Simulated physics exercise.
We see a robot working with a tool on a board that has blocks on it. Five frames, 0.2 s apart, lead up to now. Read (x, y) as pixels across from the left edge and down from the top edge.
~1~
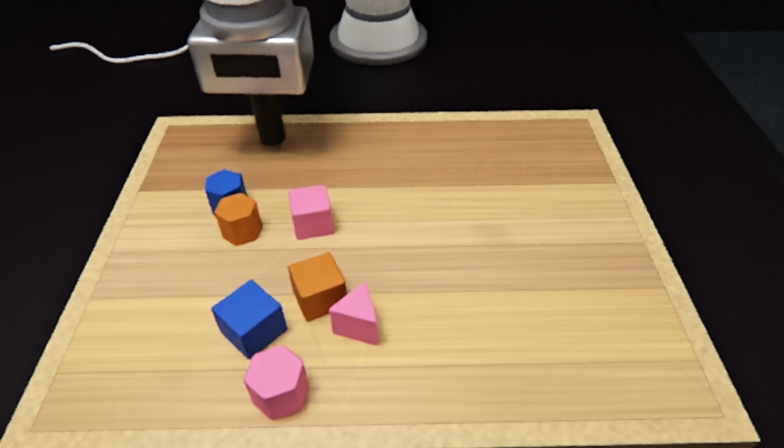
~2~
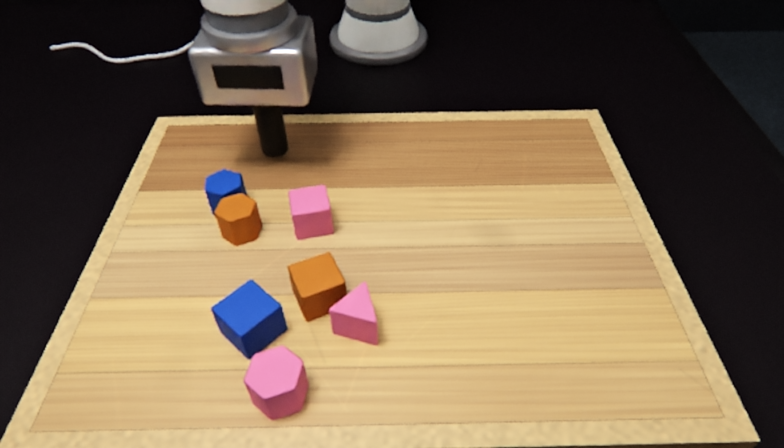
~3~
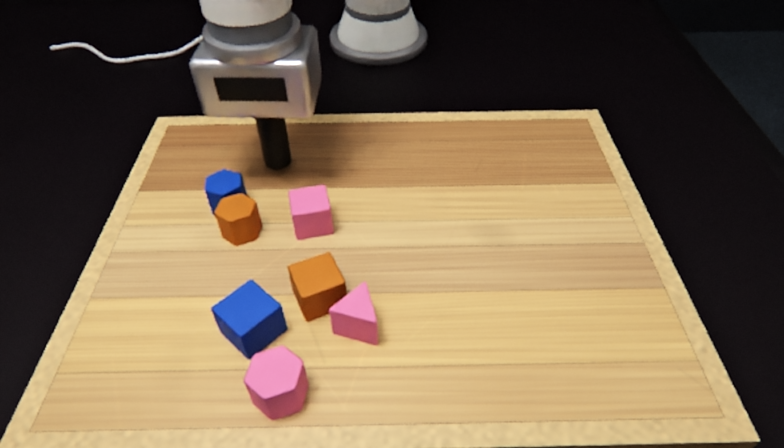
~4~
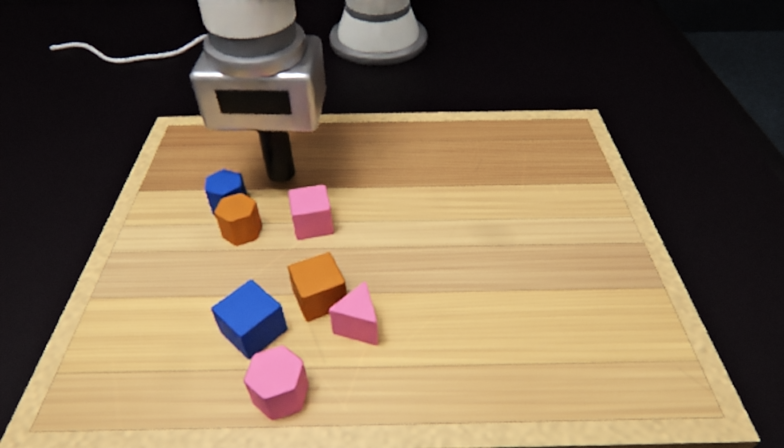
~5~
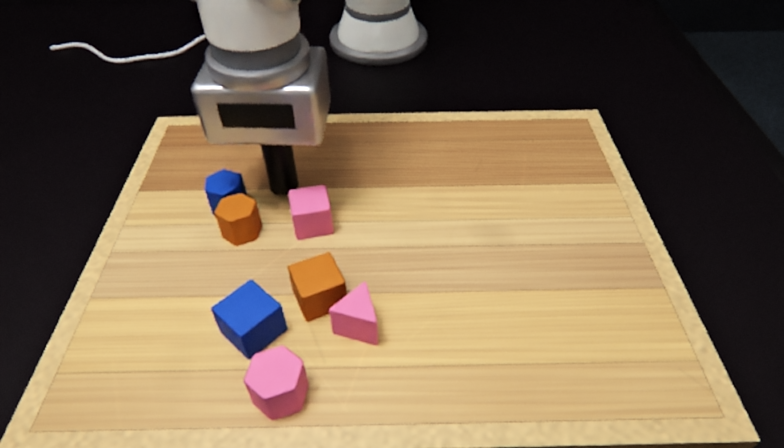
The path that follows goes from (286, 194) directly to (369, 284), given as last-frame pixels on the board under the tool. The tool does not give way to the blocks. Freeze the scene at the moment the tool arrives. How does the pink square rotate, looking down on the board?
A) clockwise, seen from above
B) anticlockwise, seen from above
The answer is B.
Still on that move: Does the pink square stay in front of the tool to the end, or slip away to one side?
Carried ahead at the end.
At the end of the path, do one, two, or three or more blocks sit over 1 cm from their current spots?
I count one.
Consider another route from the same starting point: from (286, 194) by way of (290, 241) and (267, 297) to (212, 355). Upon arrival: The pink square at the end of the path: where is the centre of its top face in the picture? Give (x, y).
The middle of the upper face of the pink square will lie at about (323, 215) in the picture.
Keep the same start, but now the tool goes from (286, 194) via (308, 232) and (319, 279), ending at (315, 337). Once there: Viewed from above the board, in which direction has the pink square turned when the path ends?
Viewed from above: Anti-clockwise.
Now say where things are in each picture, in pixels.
In the first picture, tool tip at (273, 138); block tops, pink square at (309, 199); orange square at (316, 273).
In the second picture, tool at (276, 150); blocks unchanged.
In the third picture, tool at (278, 161); blocks unchanged.
In the fourth picture, tool at (281, 173); blocks unchanged.
In the fifth picture, tool at (284, 186); pink square at (309, 199); orange square at (316, 273).
On the path given first. One third of the way, tool at (310, 213); pink square at (326, 216), turned 15° anticlockwise.
Two thirds of the way, tool at (338, 243); pink square at (359, 246), turned 25° anticlockwise.
At the end, tool at (368, 276); pink square at (397, 279), turned 40° anticlockwise; orange square in place.
